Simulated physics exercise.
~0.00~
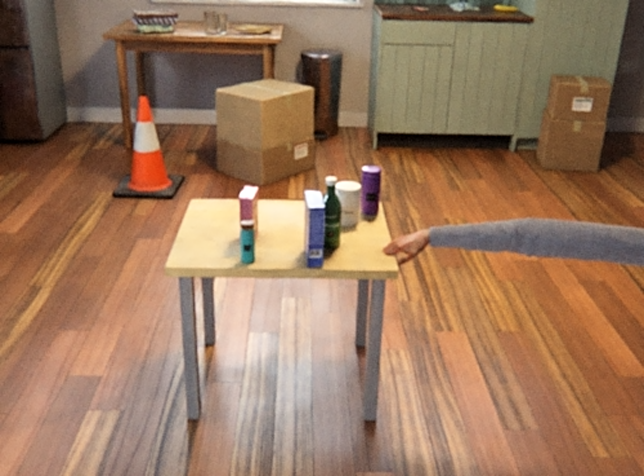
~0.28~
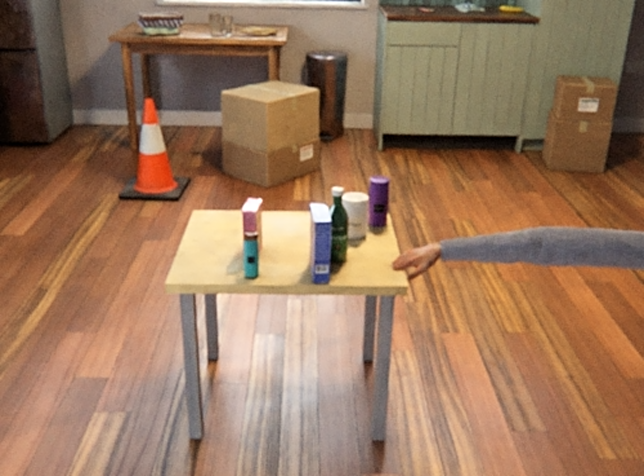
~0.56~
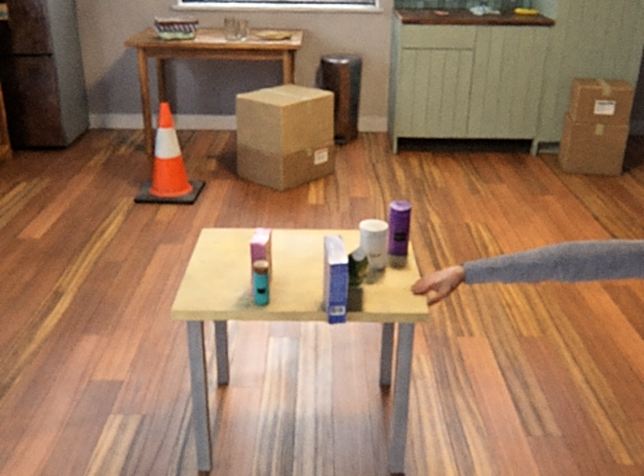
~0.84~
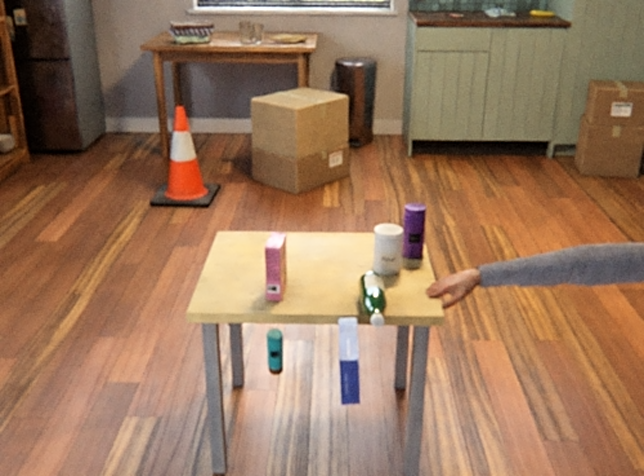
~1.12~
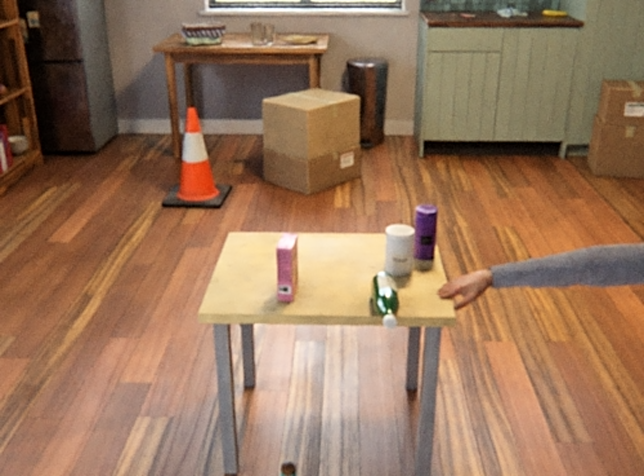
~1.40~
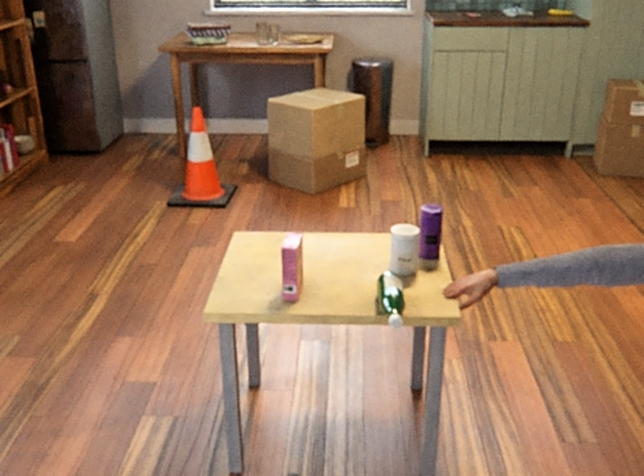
A light wooden table on grey legs, seen from the front and slightly above in a room with a plank floor, is jerked toward the viewer by a grey-sleeved arm at its right edge. On it stand a pink packet and turquoise shaker at left, a blue packet and green bottle near the middle, and a white jar and purple jar behind. The shaker leans, then it and the blue packet drop off the front edge as the bottle topples. The table stops, with the bottle lying at the front edge and the pink packet and both jars still upright.
